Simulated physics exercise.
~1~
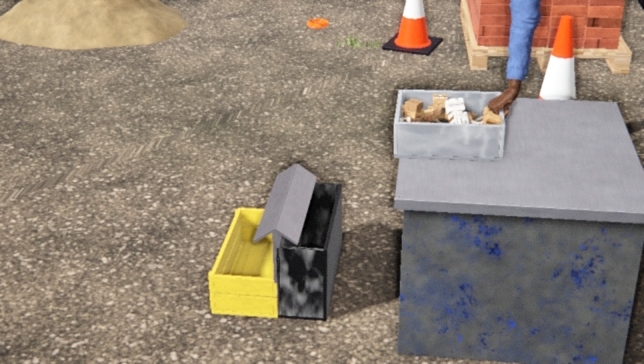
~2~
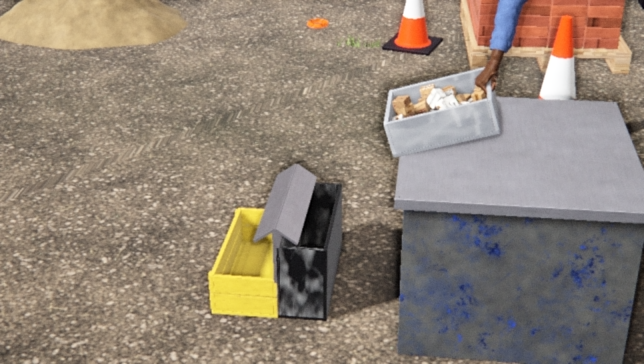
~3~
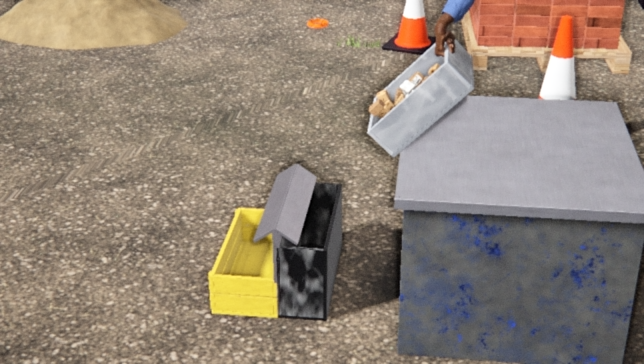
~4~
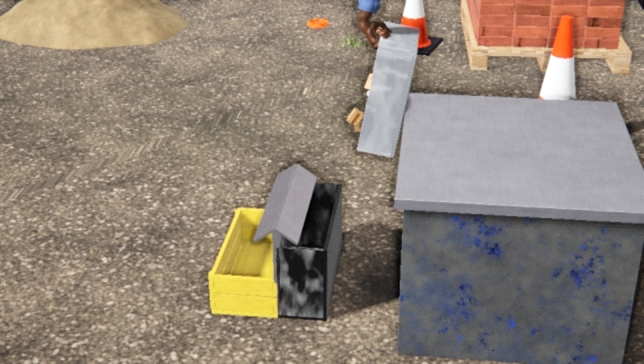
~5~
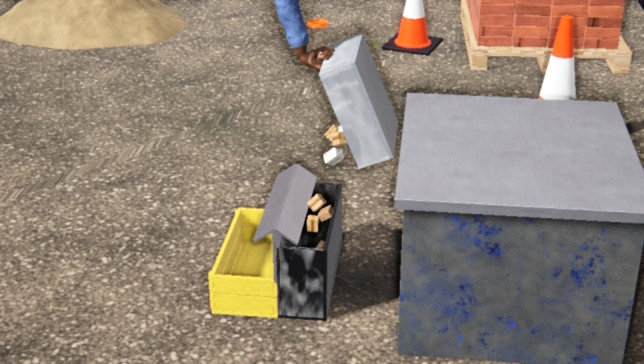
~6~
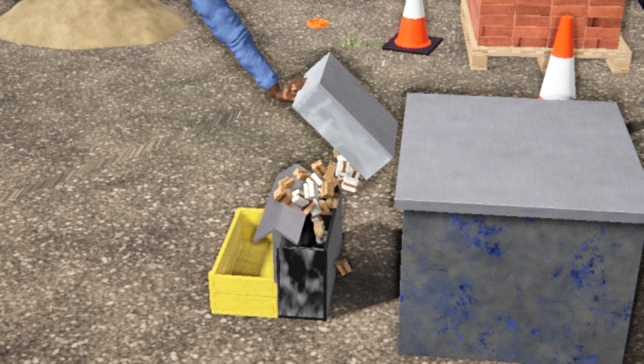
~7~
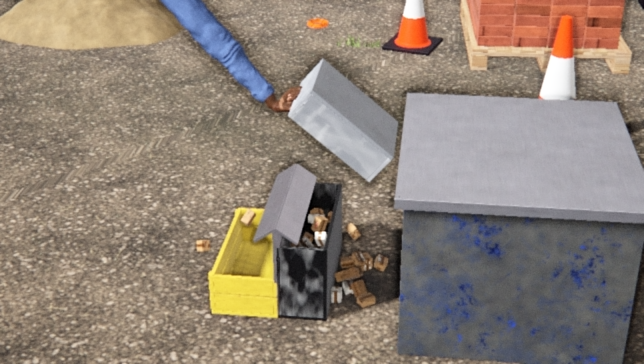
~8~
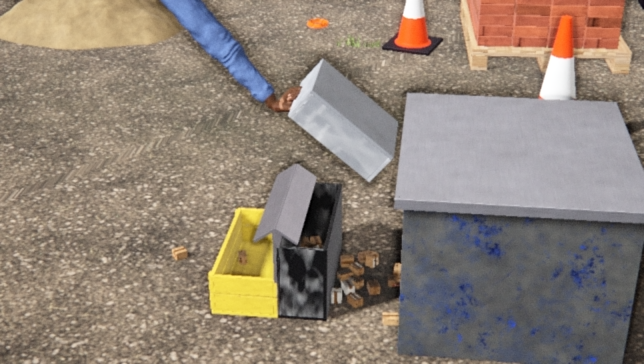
The footage shows a blue-sleeved arm tipping a grey tote of small brown and white parcels off a bench until it is nearly upturned, spilling them mostly into a black tub, with others scattered on the ground beside it and a few reaching or passing the yellow bin.
